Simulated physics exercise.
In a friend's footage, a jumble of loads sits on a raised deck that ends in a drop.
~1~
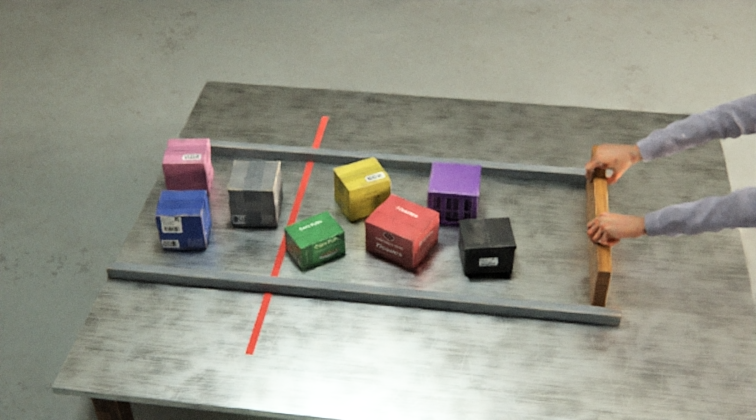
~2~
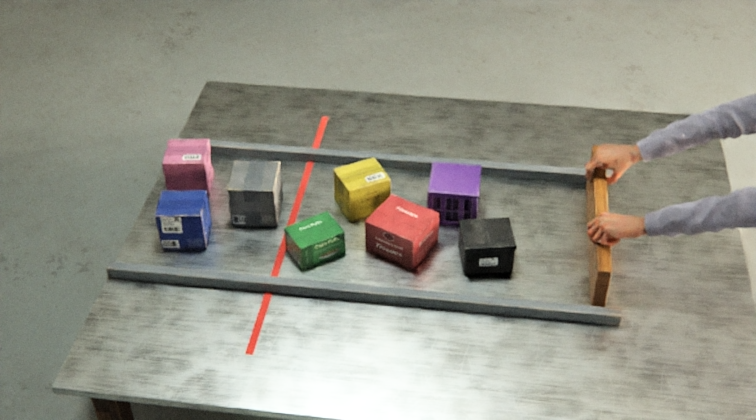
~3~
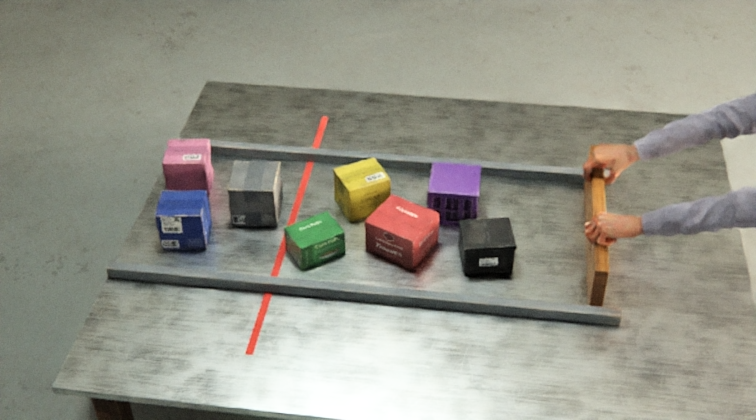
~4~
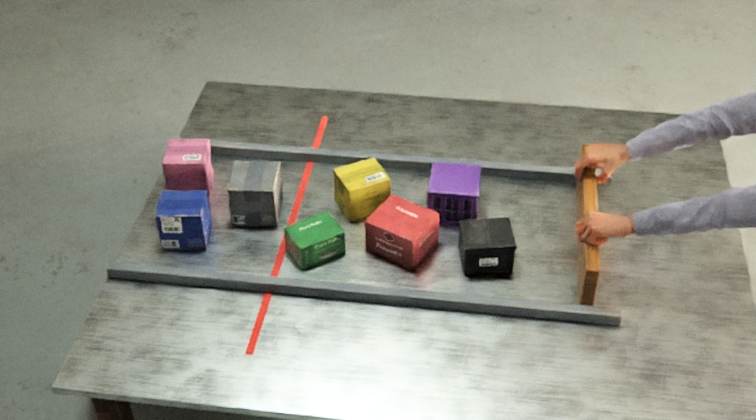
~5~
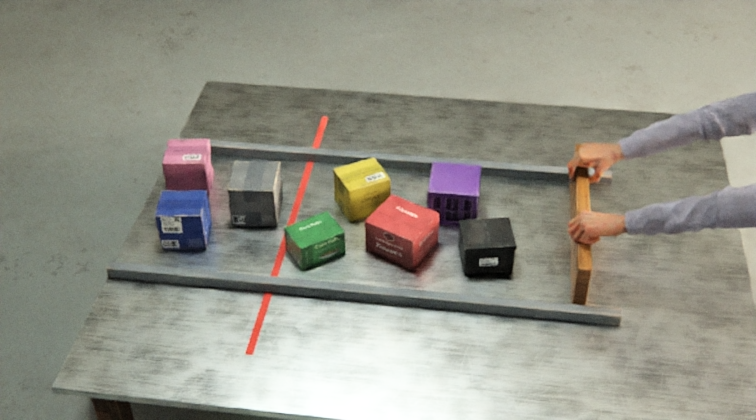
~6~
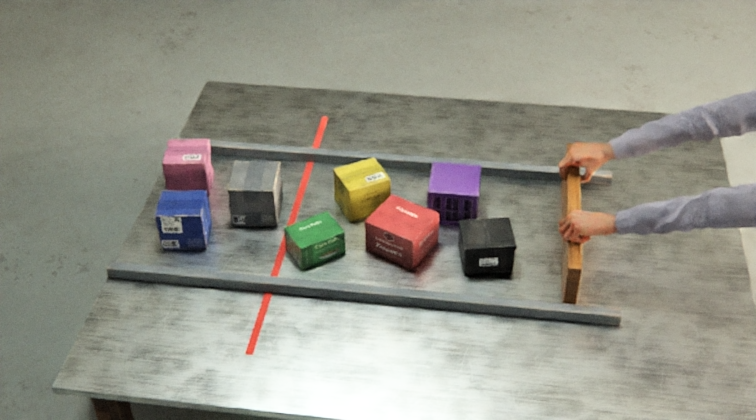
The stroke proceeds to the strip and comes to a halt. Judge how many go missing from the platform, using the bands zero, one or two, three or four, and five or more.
The fall count stops at one or two.
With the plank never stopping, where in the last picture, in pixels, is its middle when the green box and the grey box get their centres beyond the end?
The middle would be close to (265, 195) and then close to (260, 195).
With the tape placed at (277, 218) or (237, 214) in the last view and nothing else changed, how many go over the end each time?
The counts: 2 and 4.
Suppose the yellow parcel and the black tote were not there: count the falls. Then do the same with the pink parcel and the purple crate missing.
First 0, then 1.
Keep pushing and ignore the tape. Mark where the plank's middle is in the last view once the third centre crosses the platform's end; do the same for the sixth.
I'd put the first at about (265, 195) and the next at about (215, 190).
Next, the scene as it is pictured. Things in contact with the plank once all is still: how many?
In contact: 2.
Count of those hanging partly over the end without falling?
The overhang total is 0.
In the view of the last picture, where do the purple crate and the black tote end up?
Purple crate: (276, 180); black tote: (261, 224).
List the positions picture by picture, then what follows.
The first frame shows pink parcel (189, 168); blue parcel (184, 220); grey box (256, 193); plank (598, 224); tape (292, 219).
The second frame shows blue parcel (184, 220); purple crate (454, 194).
The third frame shows grey box (256, 194); plank (595, 224).
The fourth frame shows pink parcel (189, 168); yellow parcel (362, 190).
The fifth frame shows blue parcel (184, 220); red box (402, 232).
The sixth frame shows pink parcel (189, 168); blue parcel (184, 220); grey box (256, 194); plank (571, 222); tape (292, 219).
A little later, none off yet; pink parcel at rest near (189, 168); blue parcel at rest near (184, 220); grey box at rest near (256, 194).
When it is over, the number that fall off is one or two; down, blue parcel and pink parcel.
